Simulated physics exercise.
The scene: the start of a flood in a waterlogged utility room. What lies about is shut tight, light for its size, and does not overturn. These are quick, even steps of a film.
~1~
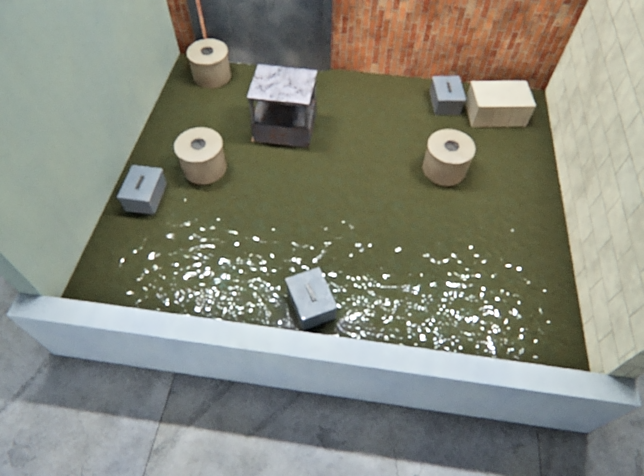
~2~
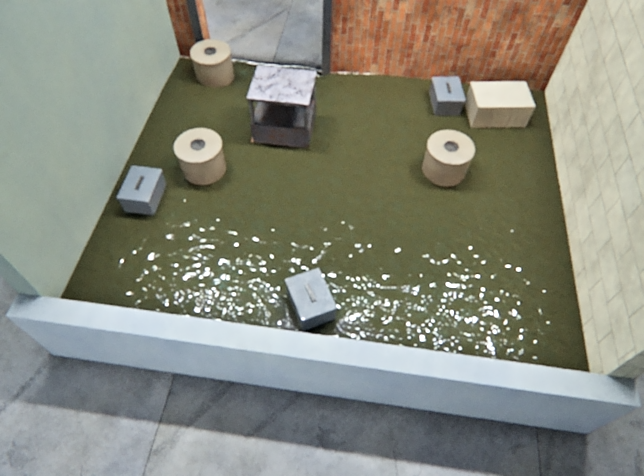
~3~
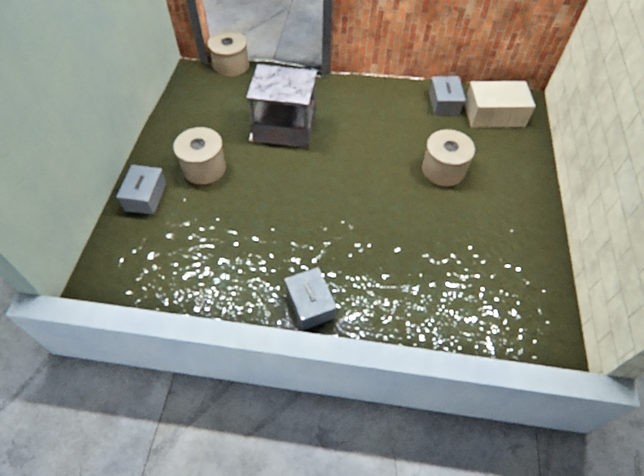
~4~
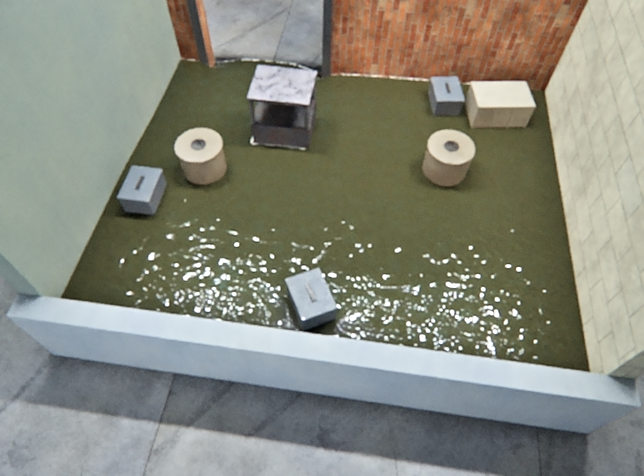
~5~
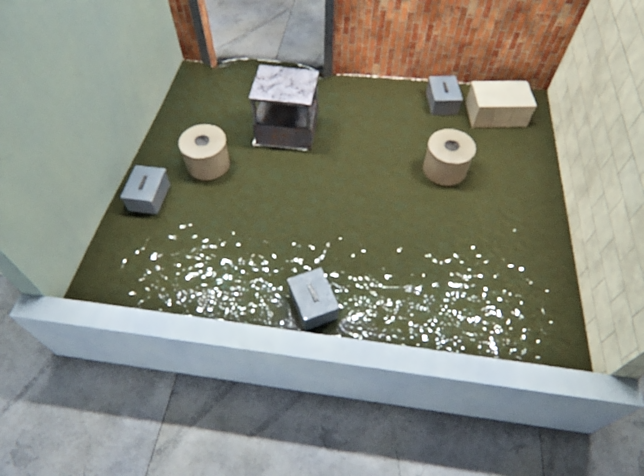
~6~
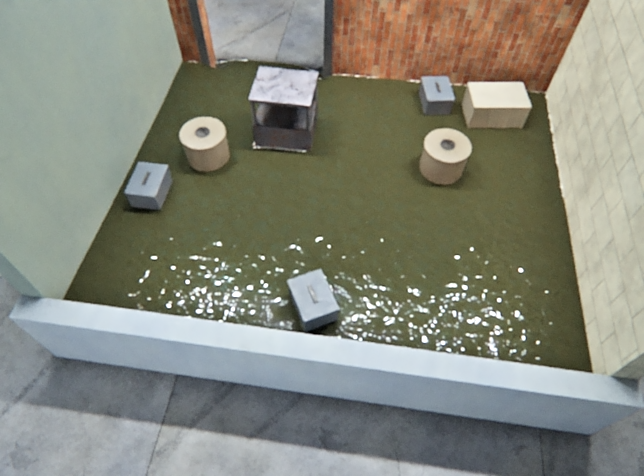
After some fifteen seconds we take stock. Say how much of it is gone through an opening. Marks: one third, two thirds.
It is at least two thirds.
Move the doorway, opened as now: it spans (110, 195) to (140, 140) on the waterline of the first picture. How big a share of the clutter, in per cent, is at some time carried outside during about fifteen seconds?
Roughly 40 per cent.
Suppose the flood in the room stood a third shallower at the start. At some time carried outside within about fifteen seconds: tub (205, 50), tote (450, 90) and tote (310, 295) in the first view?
As listed: Out, through, left behind.
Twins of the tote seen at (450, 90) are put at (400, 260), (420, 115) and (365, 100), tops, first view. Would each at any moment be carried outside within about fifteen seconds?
In turn: Still in, yes, yes.
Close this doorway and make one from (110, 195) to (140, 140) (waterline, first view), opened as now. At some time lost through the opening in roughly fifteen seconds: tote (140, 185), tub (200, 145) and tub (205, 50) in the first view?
In that order: Yes, through, carried outside.
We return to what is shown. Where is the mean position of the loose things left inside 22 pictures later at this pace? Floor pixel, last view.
Close to (324, 151).
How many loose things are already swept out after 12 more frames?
It comes to 2.
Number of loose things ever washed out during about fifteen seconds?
The number is 6.
A moment on, 1 of 7 are out; 6 afloat.
Next, 2 of 7 are out; 5 afloat.
Later, 4 of 7 are out; 3 afloat.
In the end, 6 of 7 are out; 1 afloat.
